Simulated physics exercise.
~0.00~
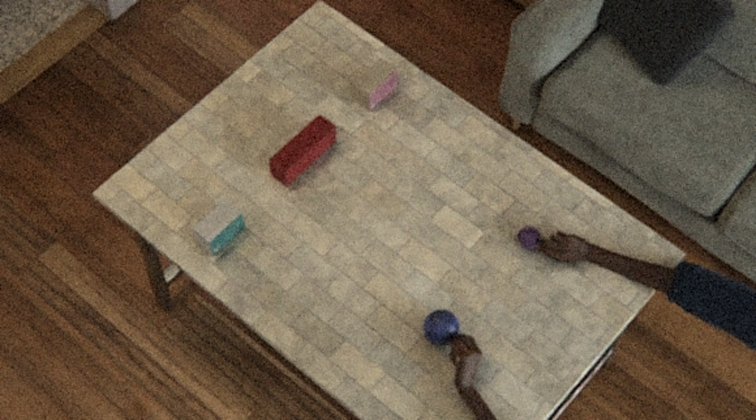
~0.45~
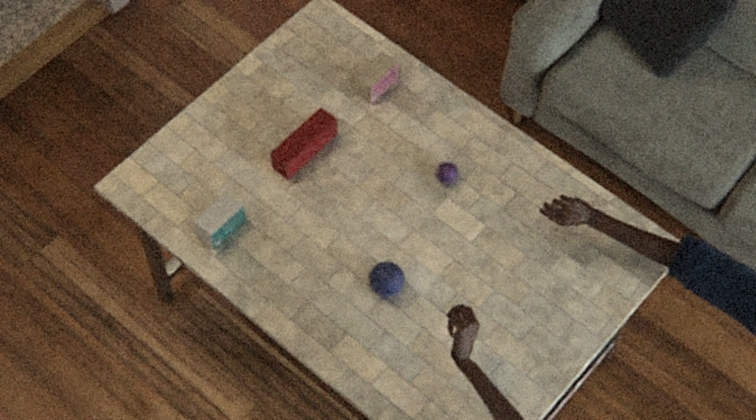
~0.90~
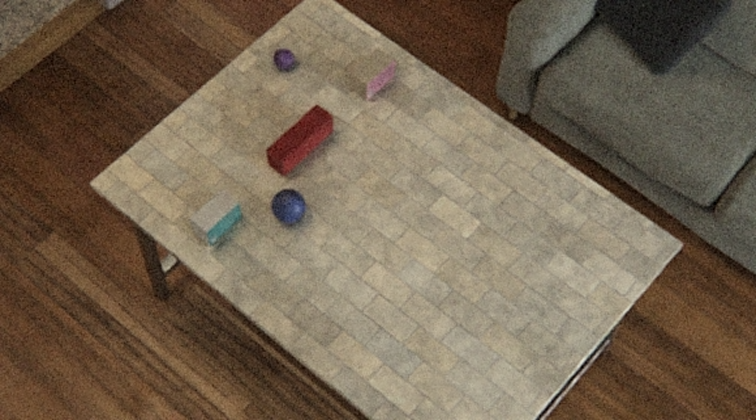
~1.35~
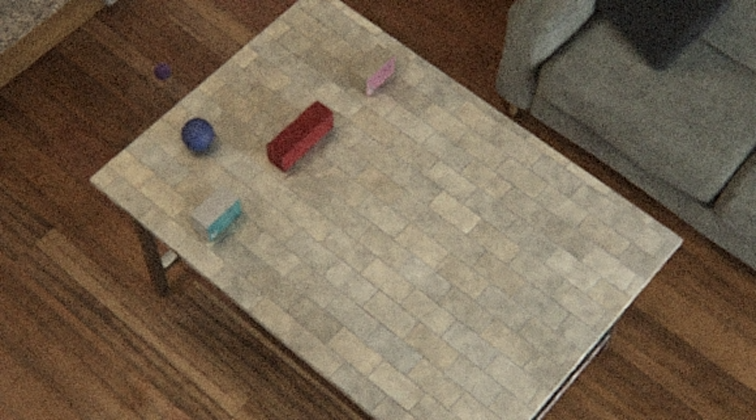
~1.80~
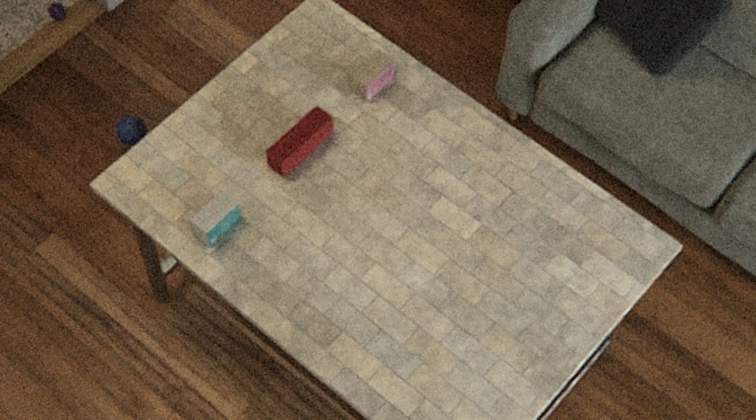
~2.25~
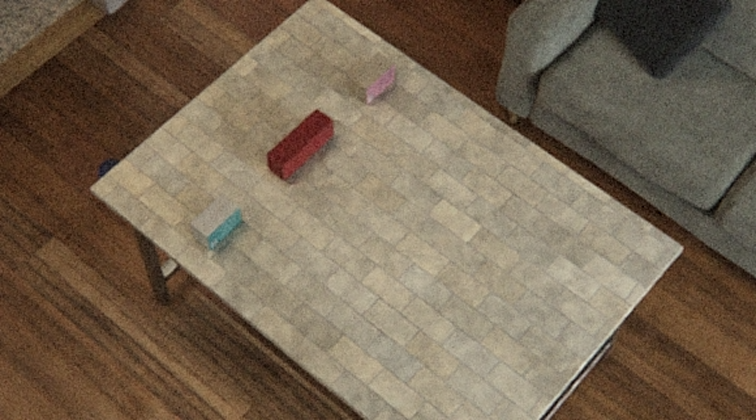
A blue ball and a smaller purple ball, released by two hands, roll up and left across a tiled table, passing either side of a red block through the gaps beside the turquoise and pink blocks, then leave the far edge and drop out of sight or nearly so.
